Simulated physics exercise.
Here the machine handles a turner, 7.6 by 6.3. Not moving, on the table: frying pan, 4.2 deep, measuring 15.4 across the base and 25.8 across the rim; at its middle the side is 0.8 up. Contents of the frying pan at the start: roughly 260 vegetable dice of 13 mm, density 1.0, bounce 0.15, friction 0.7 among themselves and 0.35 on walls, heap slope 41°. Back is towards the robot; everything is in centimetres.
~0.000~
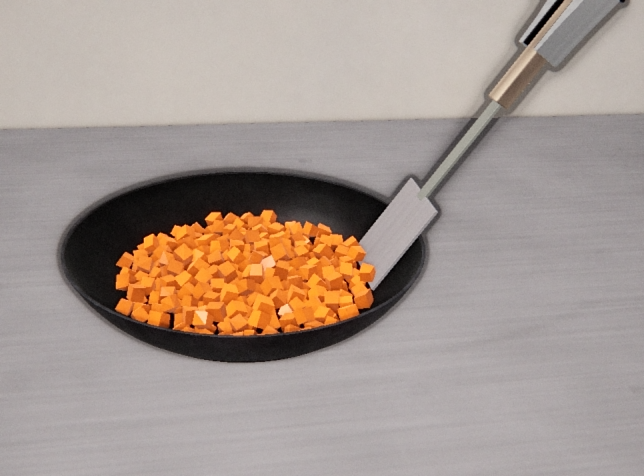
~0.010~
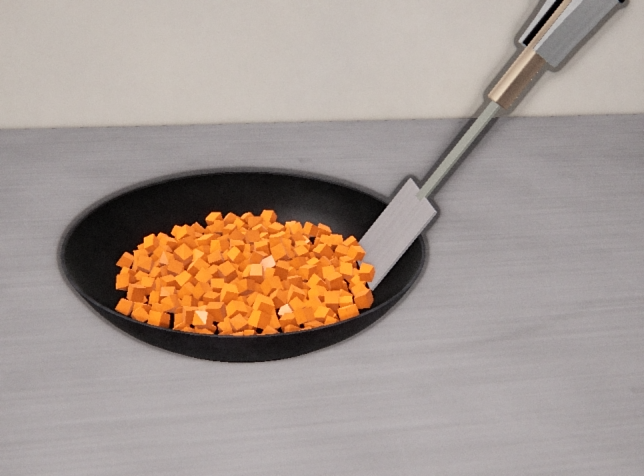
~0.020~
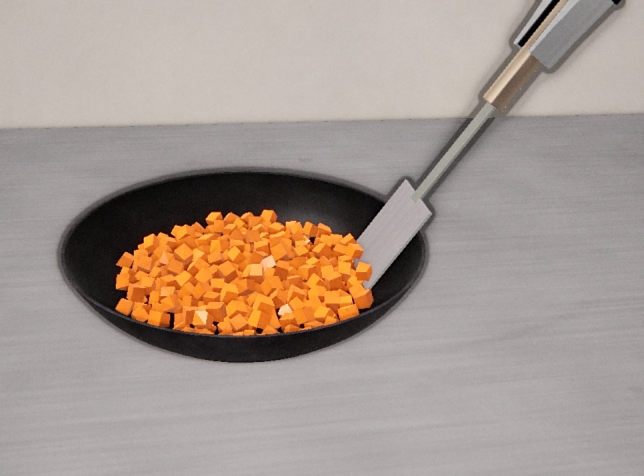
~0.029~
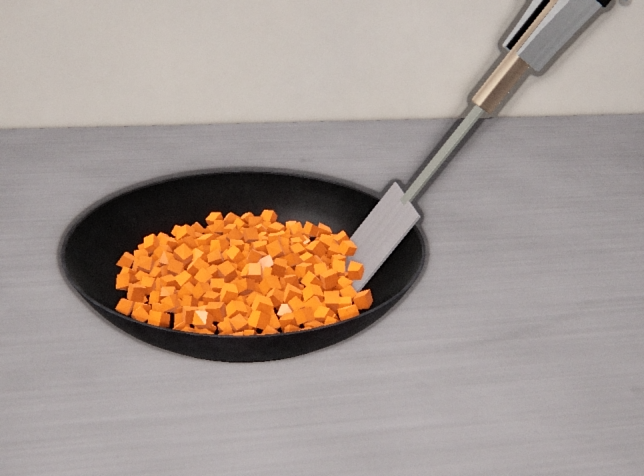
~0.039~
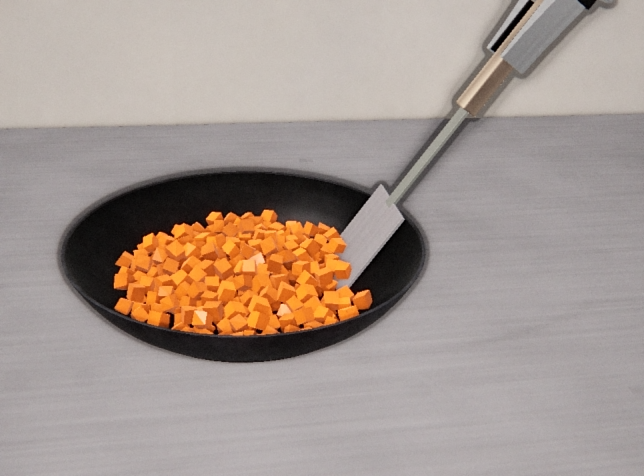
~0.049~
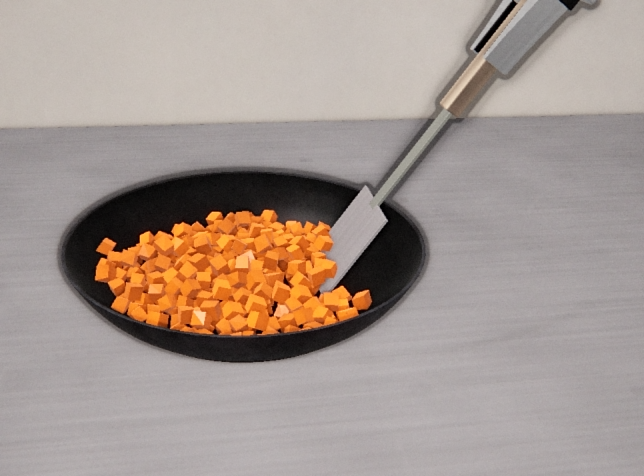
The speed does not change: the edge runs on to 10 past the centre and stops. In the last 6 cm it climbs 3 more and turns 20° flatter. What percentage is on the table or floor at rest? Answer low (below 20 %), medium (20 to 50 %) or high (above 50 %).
Medium.
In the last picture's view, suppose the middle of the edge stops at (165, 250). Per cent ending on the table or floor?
About 15 per cent.
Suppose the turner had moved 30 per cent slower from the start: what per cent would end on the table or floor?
30 per cent, about.
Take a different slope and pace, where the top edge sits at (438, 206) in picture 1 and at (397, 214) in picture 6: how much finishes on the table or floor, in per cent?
Roughly 35 percent ends up there.
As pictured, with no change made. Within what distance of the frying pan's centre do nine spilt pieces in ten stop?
Roughly 50 cm.
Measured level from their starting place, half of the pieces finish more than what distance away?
Somewhere near 6 centimetres, I reckon.
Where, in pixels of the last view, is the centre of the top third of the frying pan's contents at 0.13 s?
I'd say close to (134, 250).
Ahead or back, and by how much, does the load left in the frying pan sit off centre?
The balance point is about 2.5 cm ahead.
By 0.09 s, sloping 55°, highest piece 8 above the table; 253 in the frying pan, 3 on the blade or in flight.
By 0.13 s, sloping 51°, highest piece 12 above the table; 245 in the frying pan, 11 on the blade or in flight.
By 0.35 s, sloping 35°, highest piece 22 above the table; 159 in the frying pan, 31 on the table or floor, 66 on the blade or in flight.
By 1.40 s, sloping 35°, highest piece 4 above the table; 159 in the frying pan, 97 on the table or floor.
Final count, 159 in the frying pan, 97 on the table or floor. That is 38 % on the table or floor.
